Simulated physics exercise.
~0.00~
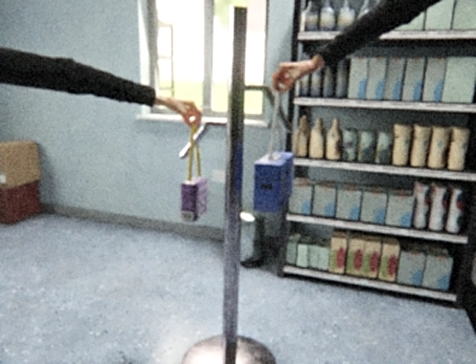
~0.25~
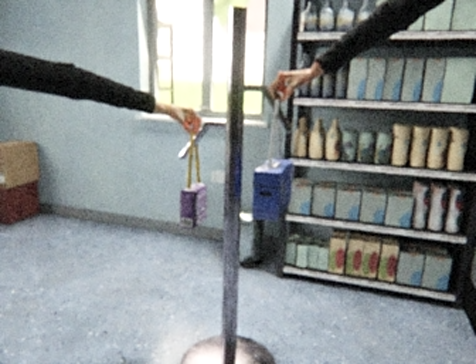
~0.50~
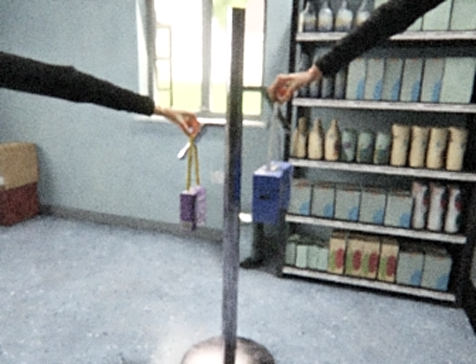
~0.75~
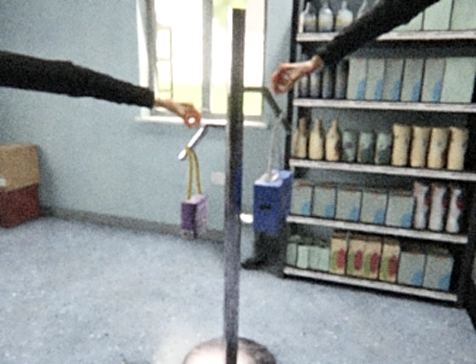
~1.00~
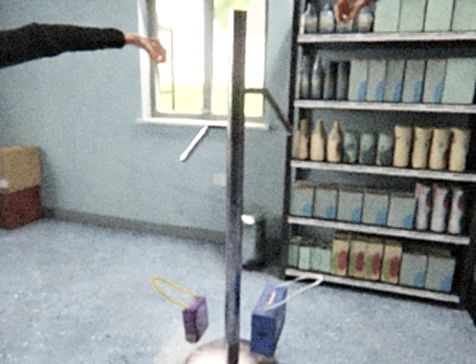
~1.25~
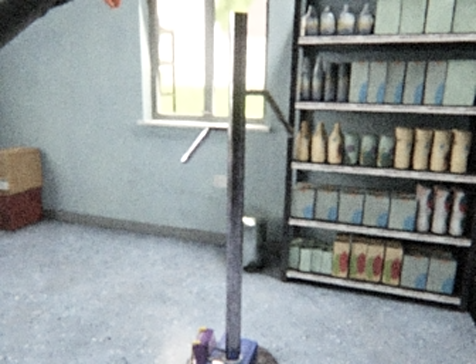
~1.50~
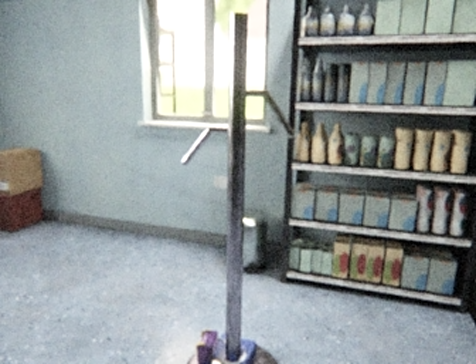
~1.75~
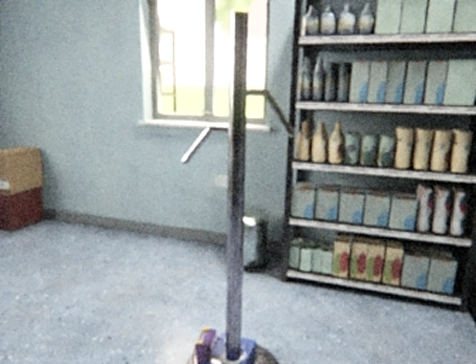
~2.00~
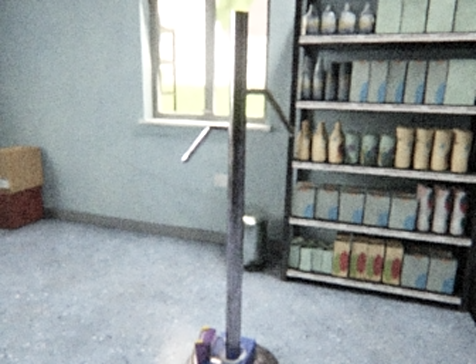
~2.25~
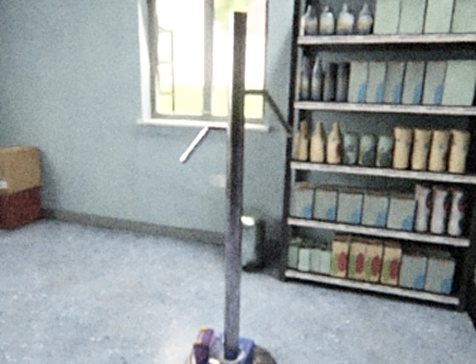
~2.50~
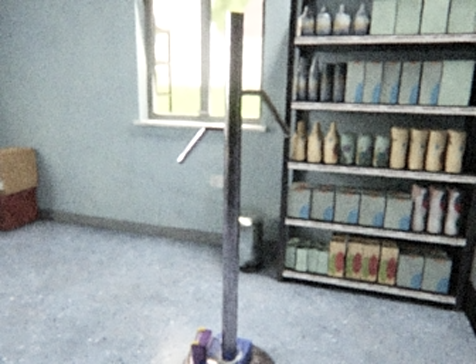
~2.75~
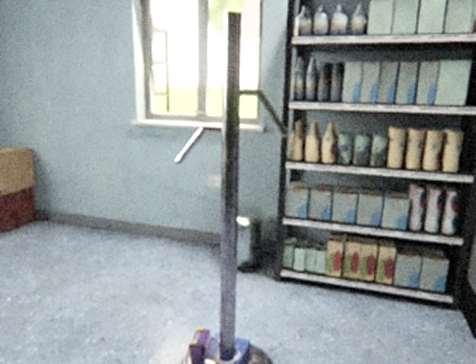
Two hands lowering a purple pouch and a blue case beside a stand and letting go, both dropping to rest at its base.
